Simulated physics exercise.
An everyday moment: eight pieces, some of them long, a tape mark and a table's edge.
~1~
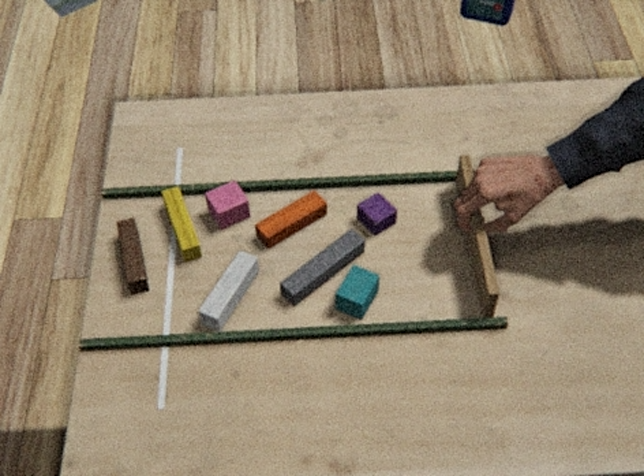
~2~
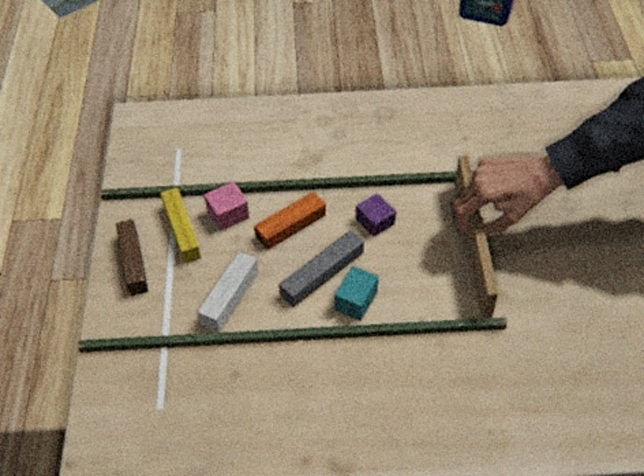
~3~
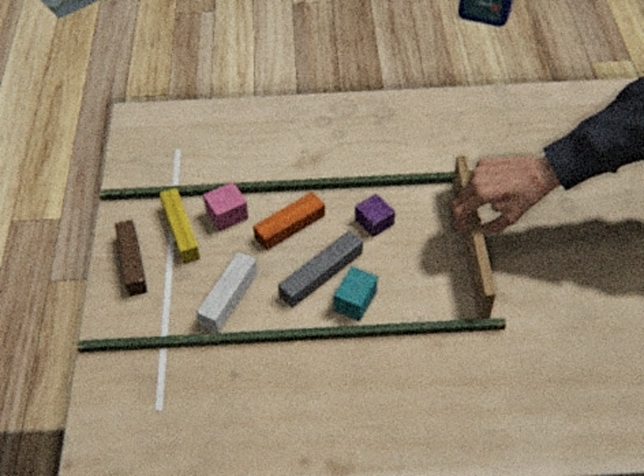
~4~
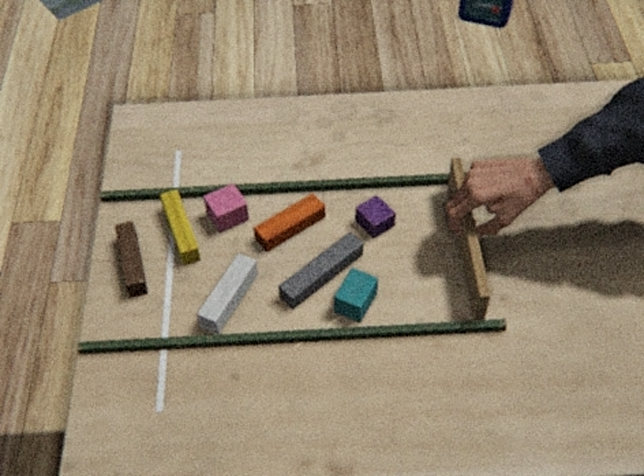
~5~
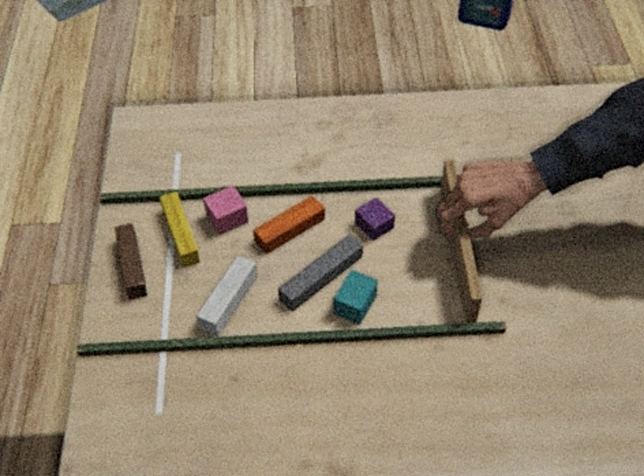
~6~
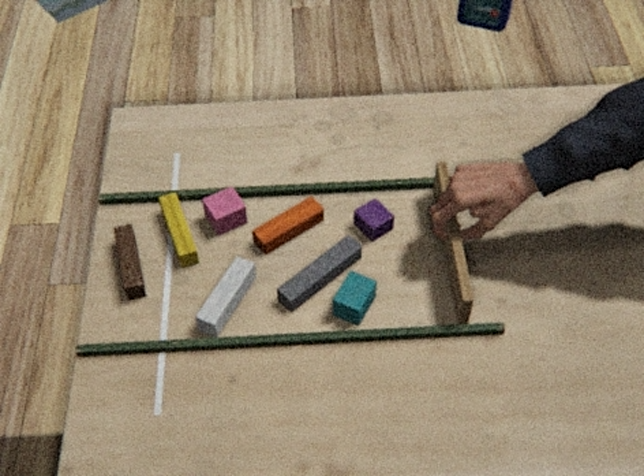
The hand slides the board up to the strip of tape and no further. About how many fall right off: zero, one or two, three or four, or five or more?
Here the number that fall off is one or two.
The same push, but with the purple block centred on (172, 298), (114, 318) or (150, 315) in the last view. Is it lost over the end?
The purple block falls; is lost; goes over.
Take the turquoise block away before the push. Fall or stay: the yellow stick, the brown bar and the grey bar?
The yellow stick comes down; the brown bar falls; the grey bar does not fall.
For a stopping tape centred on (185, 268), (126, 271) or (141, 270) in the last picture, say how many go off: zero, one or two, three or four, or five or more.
In that order: One or two; at least five; at least five.
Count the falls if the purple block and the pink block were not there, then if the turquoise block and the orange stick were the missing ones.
0 in the first case, 0 in the second.
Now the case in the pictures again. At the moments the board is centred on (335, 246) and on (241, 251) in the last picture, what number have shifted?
By then 4, and 7.
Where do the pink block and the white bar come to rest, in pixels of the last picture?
First (103, 209), then (101, 299).
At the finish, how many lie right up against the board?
In contact: 3.
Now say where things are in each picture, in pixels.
In the first frame, brown bar (133, 256); yellow stick (182, 224); pink block (228, 205); board (476, 234); tape (172, 263).
In the second frame, yellow stick (181, 225); turquoise block (357, 293).
In the third frame, pink block (226, 207); orange stick (290, 221).
In the fourth frame, brown bar (131, 259); purple block (375, 217).
In the fifth frame, yellow stick (180, 229); board (460, 239).
In the sixth frame, brown bar (130, 262); yellow stick (179, 230); pink block (225, 211); board (452, 240); tape (169, 269).
Soon after, none off yet; brown bar at rest near (130, 262); yellow stick at rest near (179, 230); pink block at rest near (225, 211).
After that, none off yet; brown bar at rest near (130, 262); yellow stick displaced a little near (161, 230); pink block displaced about its own width near (184, 206).
In the end, the number that fall off is one or two; gone, yellow stick and brown bar.
